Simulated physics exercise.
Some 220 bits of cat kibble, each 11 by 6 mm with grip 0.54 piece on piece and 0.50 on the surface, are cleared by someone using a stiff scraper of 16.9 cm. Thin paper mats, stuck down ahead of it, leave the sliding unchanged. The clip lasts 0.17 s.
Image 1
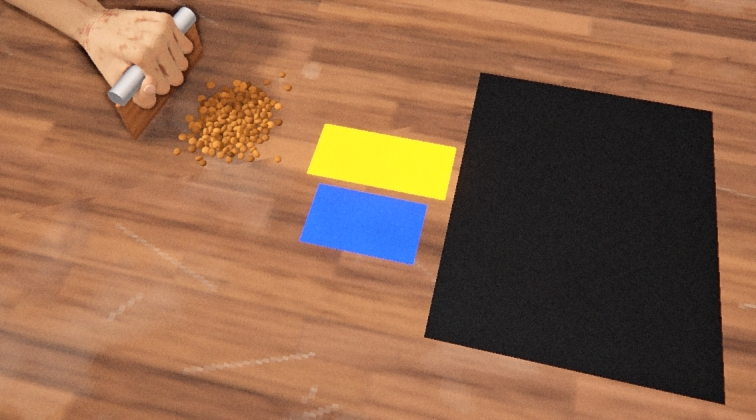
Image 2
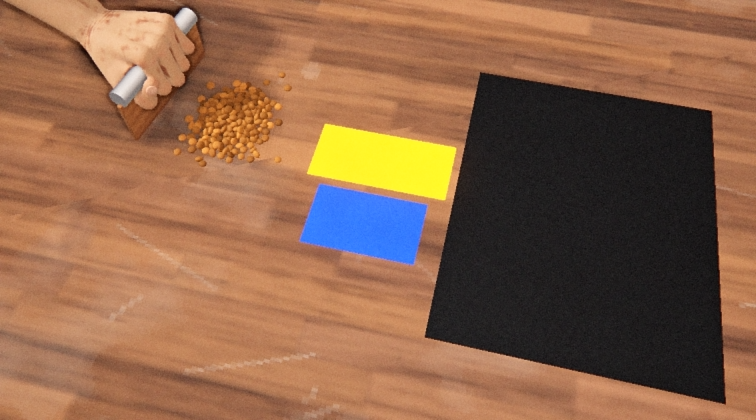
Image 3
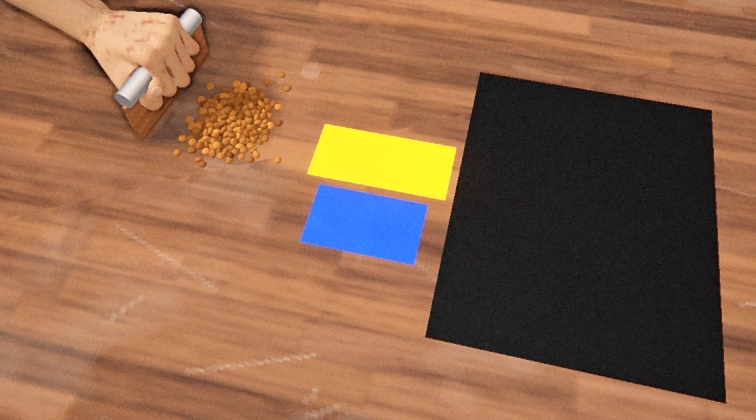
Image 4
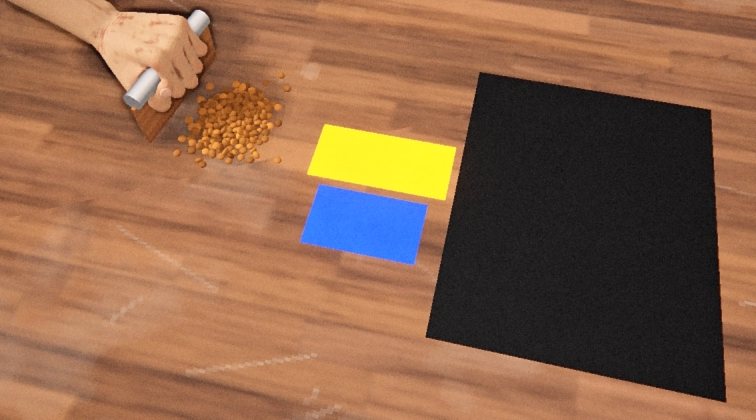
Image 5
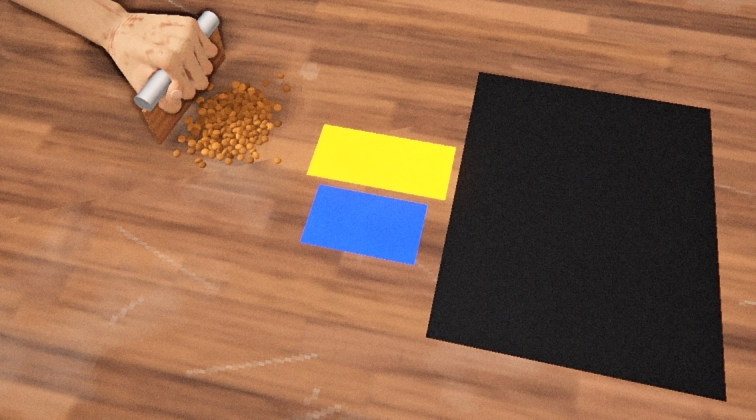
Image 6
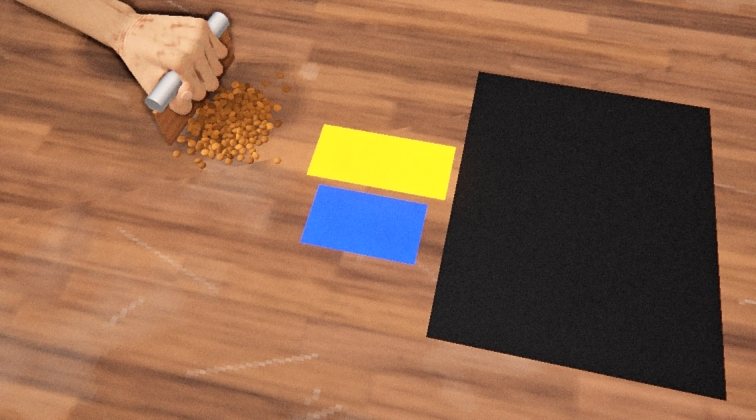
The video shows a hand gripping a scraper by its metal handle and sliding it a short way right across a wooden surface until it meets a pile of small brown pieces, which barely shifts; yellow, blue and black mats stay still.
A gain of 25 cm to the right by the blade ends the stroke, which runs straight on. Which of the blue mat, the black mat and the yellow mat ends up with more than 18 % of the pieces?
Blue mat: No; black mat: No; yellow mat: Yes.
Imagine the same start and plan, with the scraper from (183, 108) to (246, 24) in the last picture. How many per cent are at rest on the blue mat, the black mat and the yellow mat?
Blue mat: 0; black mat: 0; yellow mat: 10.
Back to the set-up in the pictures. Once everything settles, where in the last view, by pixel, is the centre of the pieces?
Near (354, 144).
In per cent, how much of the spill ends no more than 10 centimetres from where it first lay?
Some 20 per cent.
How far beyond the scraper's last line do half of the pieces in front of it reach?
About 3 centimetres.
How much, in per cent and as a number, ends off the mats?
My estimate is close to 60 per cent.
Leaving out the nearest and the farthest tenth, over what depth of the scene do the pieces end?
I'd guess near 14 cm, give or take.
Then, 0.25 s after the last picture, scraper 16 cm from its start, spill 14 cm wide; off the mats 100 %.
Then, 0.52 s after the last picture, scraper 25 cm from its start, spill 15 cm wide; yellow mat 40 %, off the mats 60 %.
Then, 0.73 s after the last picture, scraper 25 cm from its start, spill 15 cm wide; yellow mat 40 %, off the mats 60 %.
In the end, blue mat 0 %, yellow mat 40 %, black mat 0 %, off the mats 60 %.
